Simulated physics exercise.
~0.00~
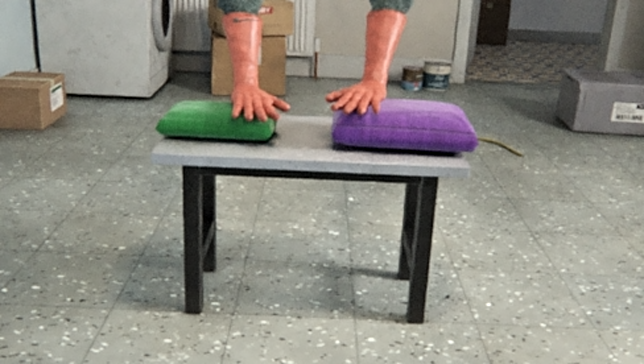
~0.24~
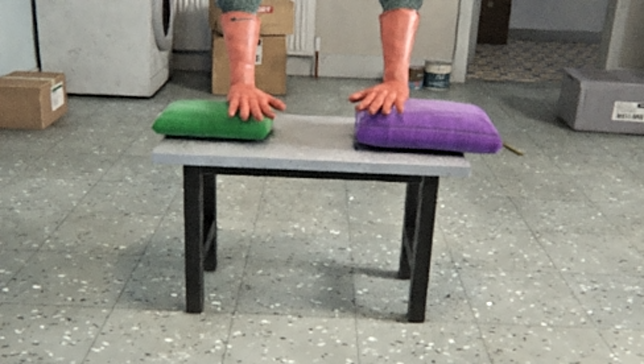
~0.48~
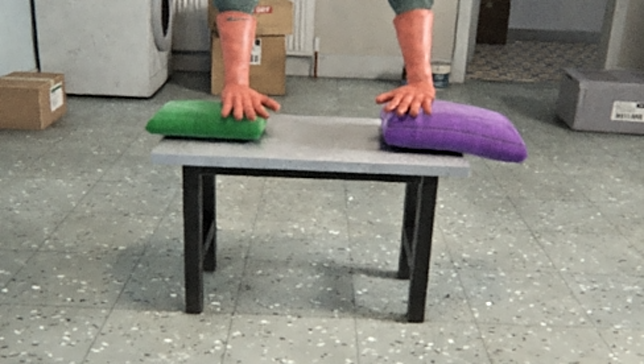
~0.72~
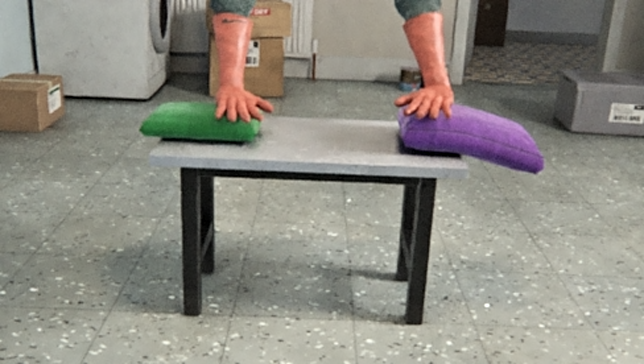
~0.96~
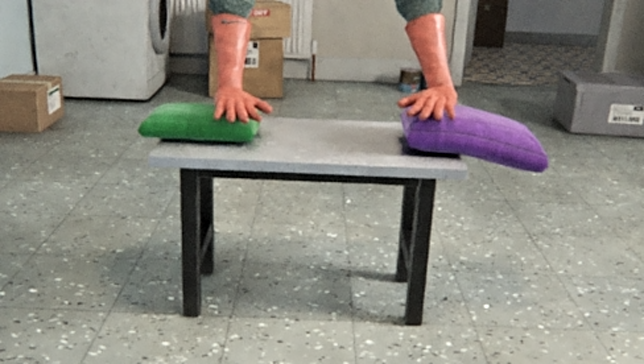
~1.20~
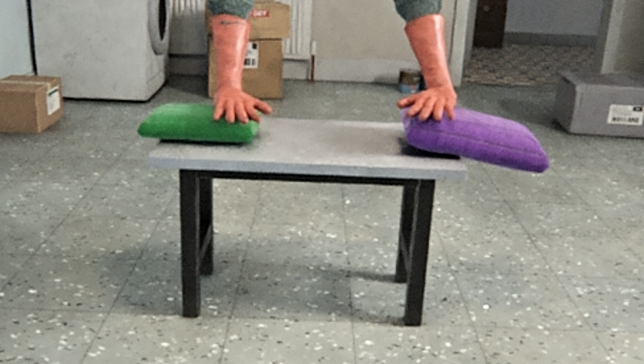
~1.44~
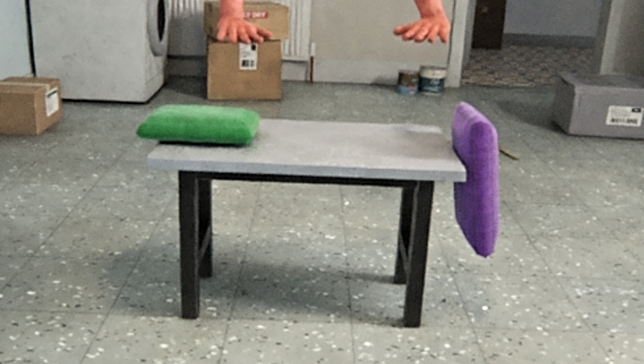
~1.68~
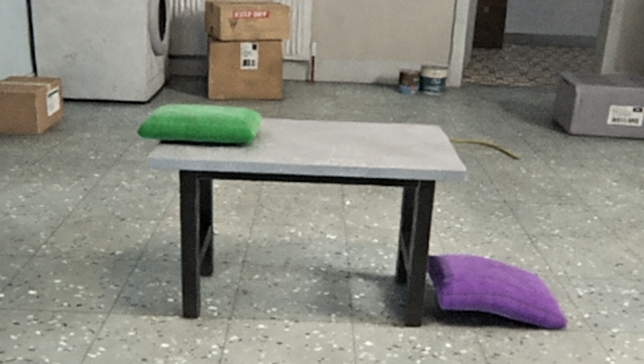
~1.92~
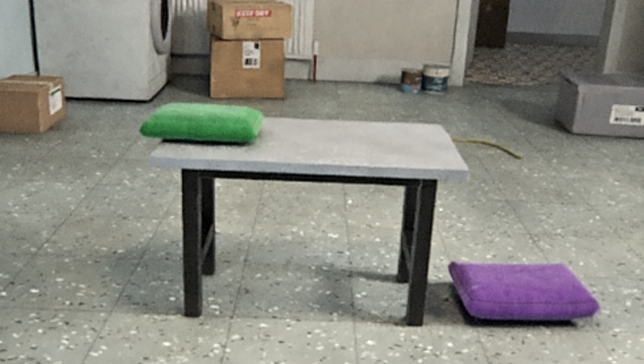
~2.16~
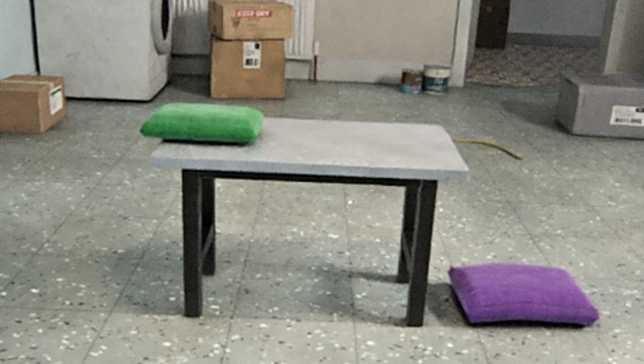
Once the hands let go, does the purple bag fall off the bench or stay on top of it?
The purple bag falls, tipping over the right end of the bench and landing on the floor. The green bag stays up on the bench.
